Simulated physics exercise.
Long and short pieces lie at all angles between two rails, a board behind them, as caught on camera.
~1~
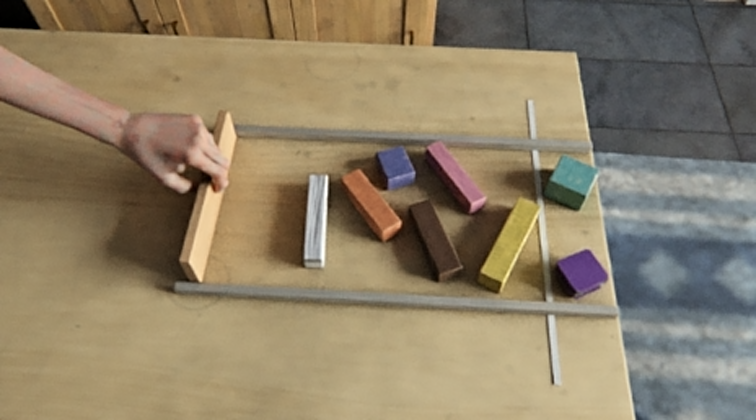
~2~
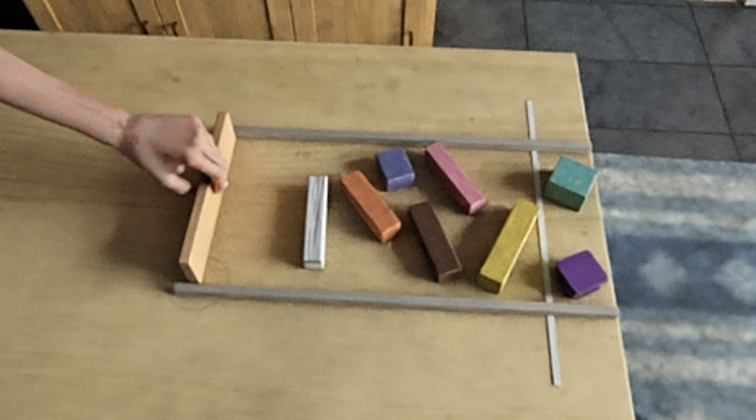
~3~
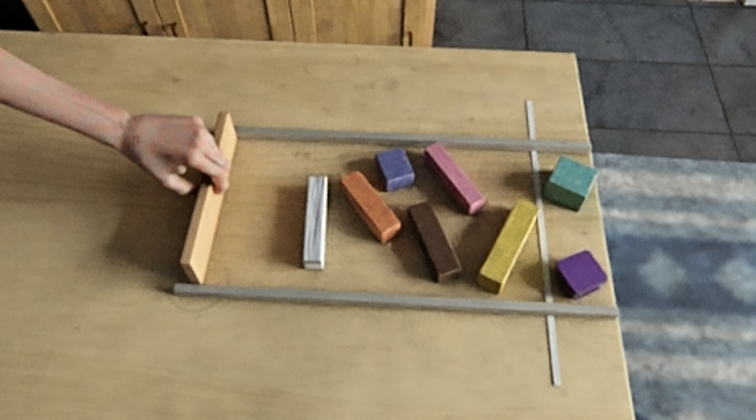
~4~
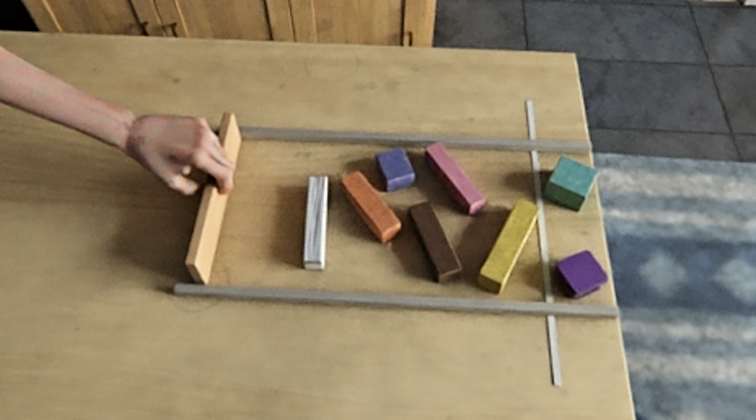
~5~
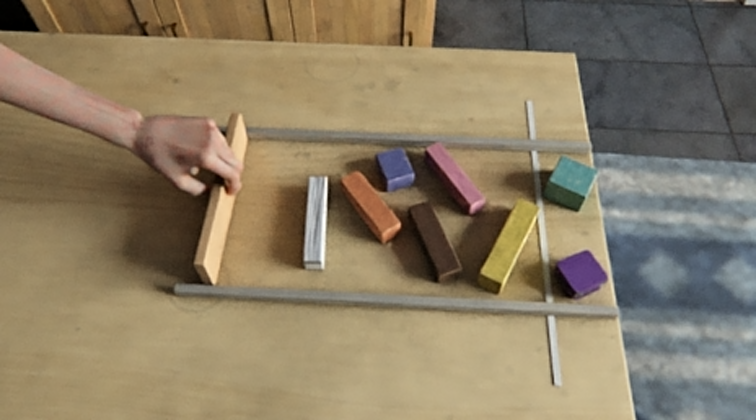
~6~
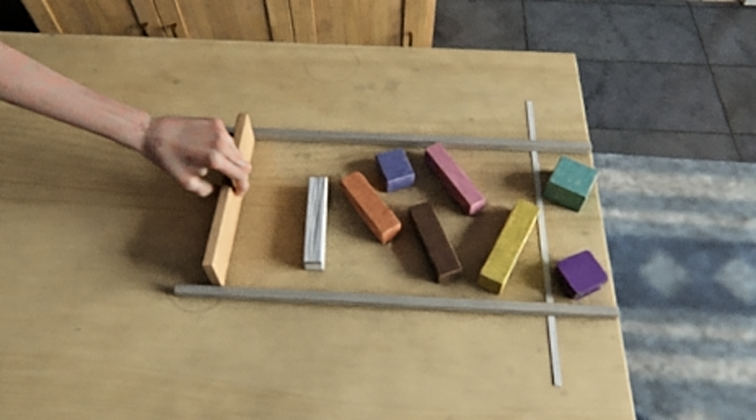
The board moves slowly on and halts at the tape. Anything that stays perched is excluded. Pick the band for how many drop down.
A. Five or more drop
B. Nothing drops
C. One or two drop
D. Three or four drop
Three or four drop.
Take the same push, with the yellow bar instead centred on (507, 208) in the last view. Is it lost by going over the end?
From that start it falls away.
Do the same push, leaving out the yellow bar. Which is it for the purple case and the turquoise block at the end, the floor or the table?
Final state: Purple case off, turquoise block off.
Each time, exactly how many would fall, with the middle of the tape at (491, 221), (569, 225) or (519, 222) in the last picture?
Floor tally per try: 0 / 5 / 1.
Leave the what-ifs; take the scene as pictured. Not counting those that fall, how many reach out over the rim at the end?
1.
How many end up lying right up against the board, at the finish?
Number in contact with it: 2.
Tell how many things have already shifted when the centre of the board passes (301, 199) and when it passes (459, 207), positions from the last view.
The count reaches 0 first and 6 second.
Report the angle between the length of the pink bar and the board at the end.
Some 0 degrees.
A little later, none off yet; turquoise block at rest near (571, 184); purple case at rest near (579, 276); yellow bar at rest near (509, 245).
Next, none off yet; turquoise block moving near (578, 183); purple case shifted about its own width near (610, 284); yellow bar shifted about its own width near (577, 257).
When it is over, the number that fall off is three or four; down, yellow bar, purple case and turquoise block.
